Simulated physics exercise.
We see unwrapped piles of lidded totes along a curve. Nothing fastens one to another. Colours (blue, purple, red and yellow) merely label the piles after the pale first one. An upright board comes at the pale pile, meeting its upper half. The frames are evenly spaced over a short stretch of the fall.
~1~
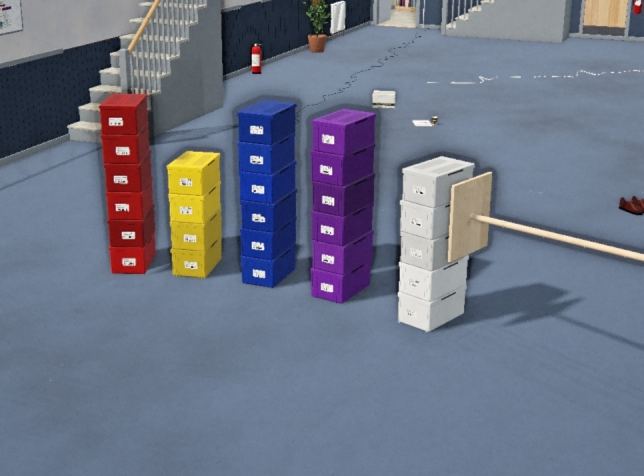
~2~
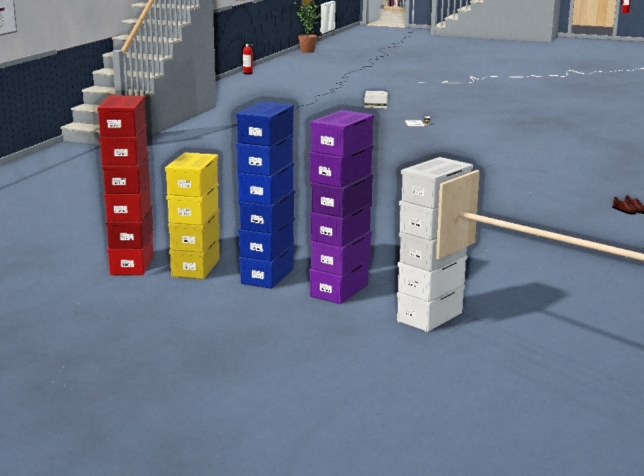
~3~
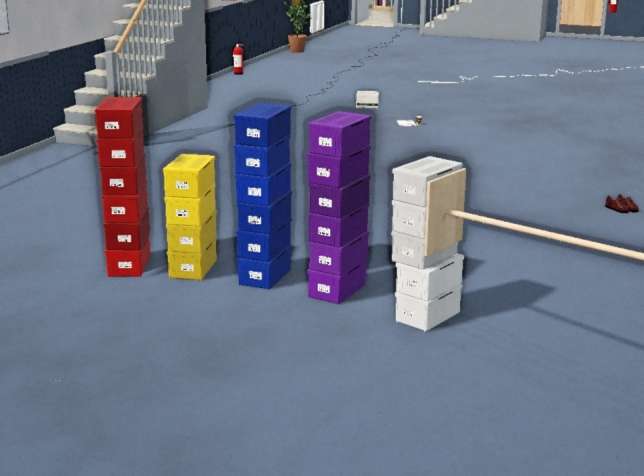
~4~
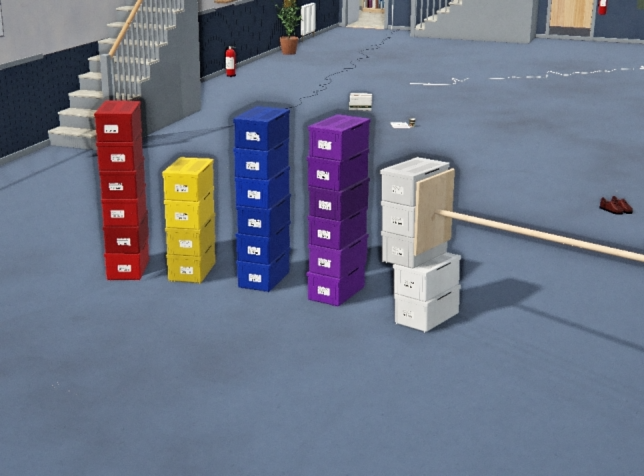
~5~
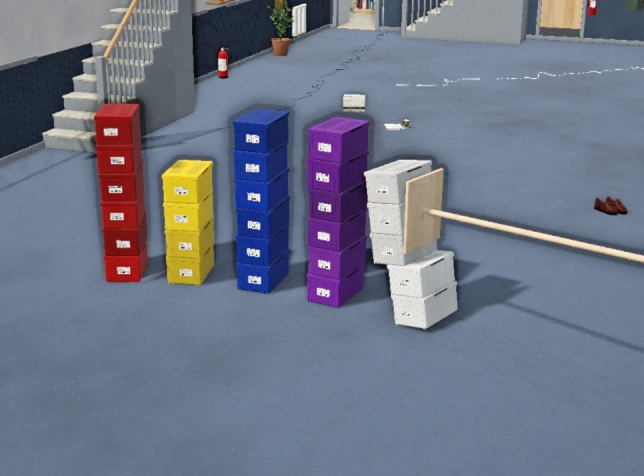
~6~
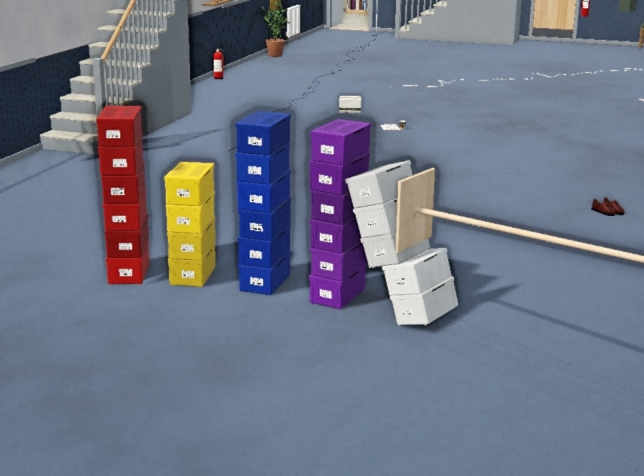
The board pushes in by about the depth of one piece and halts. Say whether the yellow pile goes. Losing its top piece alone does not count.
The yellow pile gets wrecked.
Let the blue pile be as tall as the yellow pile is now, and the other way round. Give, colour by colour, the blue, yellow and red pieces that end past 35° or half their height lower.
Pile by pile, blue 4, yellow 5, red 6.
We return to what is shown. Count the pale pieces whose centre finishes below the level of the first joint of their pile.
4 pale pieces.
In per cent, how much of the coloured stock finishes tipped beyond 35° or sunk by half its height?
It is close to 95 per cent.
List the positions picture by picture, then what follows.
In the first picture (places mark the middle of the side facing us; the camera moves round a little), board (451, 214) not yet touching; top yellow tote (185, 181); top blue tote (255, 129); the rest undisturbed.
Board (440, 212) not yet touching; top yellow tote (183, 183), in the second picture.
Board (427, 209) pushing; top yellow tote (181, 184), in the third picture.
Board (417, 209) pushing; top yellow tote (181, 188), in the fourth picture.
Board (406, 209) pushing, top of the pale pile leaning a little; top yellow tote (180, 190); the rest undisturbed, in the fifth picture.
Board (398, 208) pushing, top of the pale pile leaning clearly; top yellow tote (182, 192); top red tote (116, 133); the rest undisturbed, in the sixth picture.
Soon after the last picture, 5 of the pale pile down; none of the 4 yellow totes down (0 of 22 in all colours); top yellow tote unmoved; top purple tote leaning a little.
A little later, 5 of the pale pile down; none of the 4 yellow totes down (6 of 22 in all colours); top yellow tote leaning a little; top purple tote leaning well over, about its own height lower.
Later still, 5 of the pale pile down; 3 of the 4 yellow totes down (14 of 22 in all colours); top yellow tote leaning clearly, half its height lower; top purple tote leaning steeply, some four heights lower.
After that, 5 of the pale pile down; 4 of the 4 yellow totes down (21 of 22 in all colours); top yellow tote on its side; top purple tote upside down.
At rest, 5 of the pale pile down; 4 of the 4 yellow totes down (21 of 22 in all colours); top yellow tote on its side; top purple tote upside down. As the last picture would show them, middles, top purple tote near (181, 217).
